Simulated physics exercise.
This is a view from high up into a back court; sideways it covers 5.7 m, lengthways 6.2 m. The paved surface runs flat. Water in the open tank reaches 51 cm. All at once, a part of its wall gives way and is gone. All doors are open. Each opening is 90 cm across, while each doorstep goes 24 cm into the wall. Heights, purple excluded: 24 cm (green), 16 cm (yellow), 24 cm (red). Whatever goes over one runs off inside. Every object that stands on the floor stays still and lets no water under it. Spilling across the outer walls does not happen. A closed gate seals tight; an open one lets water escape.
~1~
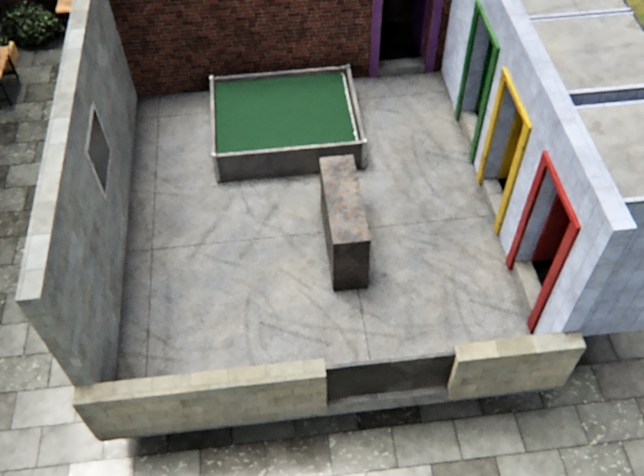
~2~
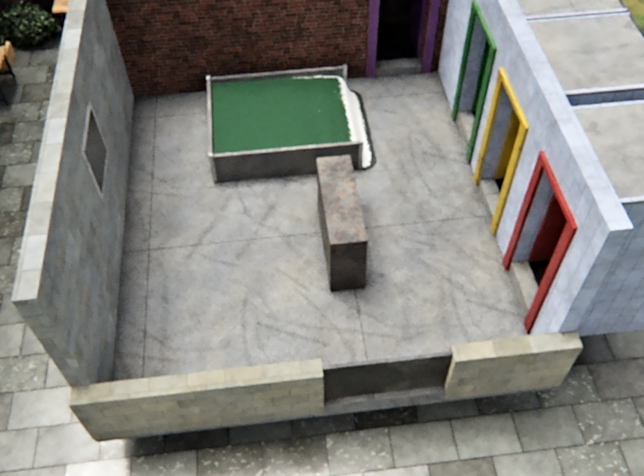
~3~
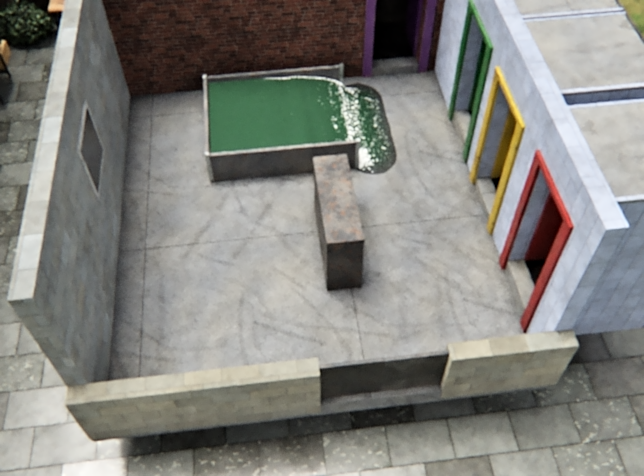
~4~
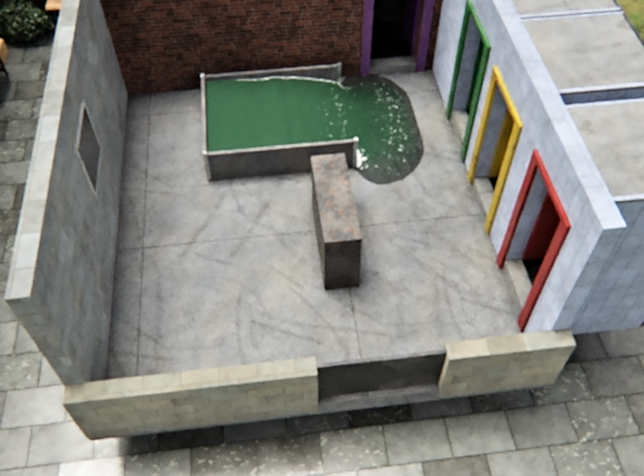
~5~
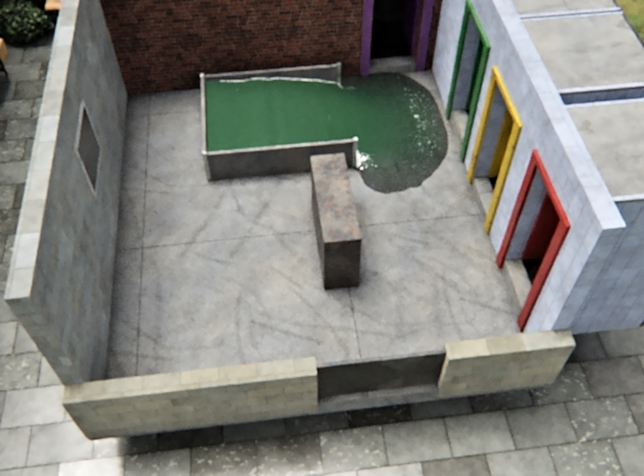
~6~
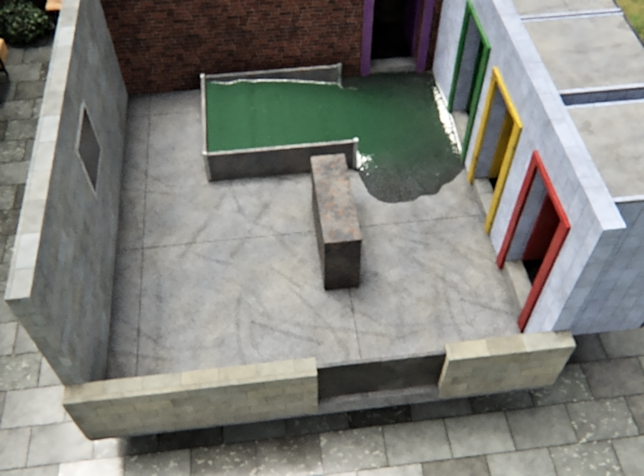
A walled tank of green water stands at the back of a grey paved court, seen from high above, with the camera shifting very slightly early on. A brown block stands near the centre, a purple doorway opens at the back, and green, yellow and red doorways line the right wall. The tank's right side vanishes, and water pours out with white foam, spreading rightward and forward across the floor, reaching the purple doorway.
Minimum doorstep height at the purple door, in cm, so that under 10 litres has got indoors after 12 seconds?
Approx. 27 cm.
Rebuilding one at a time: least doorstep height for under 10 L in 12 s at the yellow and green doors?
Close to 11.5 cm (yellow) and close to 29 cm (green).
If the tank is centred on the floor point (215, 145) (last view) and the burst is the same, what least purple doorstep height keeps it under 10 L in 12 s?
Roughly 25 cm is needed.
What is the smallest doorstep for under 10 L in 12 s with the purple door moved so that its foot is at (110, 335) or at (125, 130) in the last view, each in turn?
You'd want roughly 9.0 cm there first, then roughly 8.0 cm.
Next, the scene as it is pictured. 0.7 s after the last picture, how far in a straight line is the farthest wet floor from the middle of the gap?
Near 3.0 metres, give or take.
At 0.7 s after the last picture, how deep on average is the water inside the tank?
Average depth: Approx. 31 cm.
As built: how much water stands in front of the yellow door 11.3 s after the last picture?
Lab note: Depth approx. 8.5 cm.
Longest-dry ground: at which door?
Red.
Then, 0.7 s after the last picture water covers 20 % of the floor, deepest (39 cm) near (428, 73); 17 cm at the purple door, 0 litres in over its 17 cm doorstep.
Then, 2.3 s after the last picture water covers 35 % of the floor, deepest (30 cm) near (428, 73); 26 cm at the purple door, 56 litres in over its 17 cm doorstep.
Then, 11.3 s after the last picture water covers 100 % of the floor, deepest (10 cm) near (460, 169); 7 cm at the purple door, 85 litres in over its 17 cm doorstep.
At the purple door as built, the water peaked near 29 cm, 1.3 s after the last picture.
Run again over the same 12 s with other heights there, 29 litres in over 23 cm, 2 litres over 31 cm. The limit of 10 litres is kept from about 27 cm up.
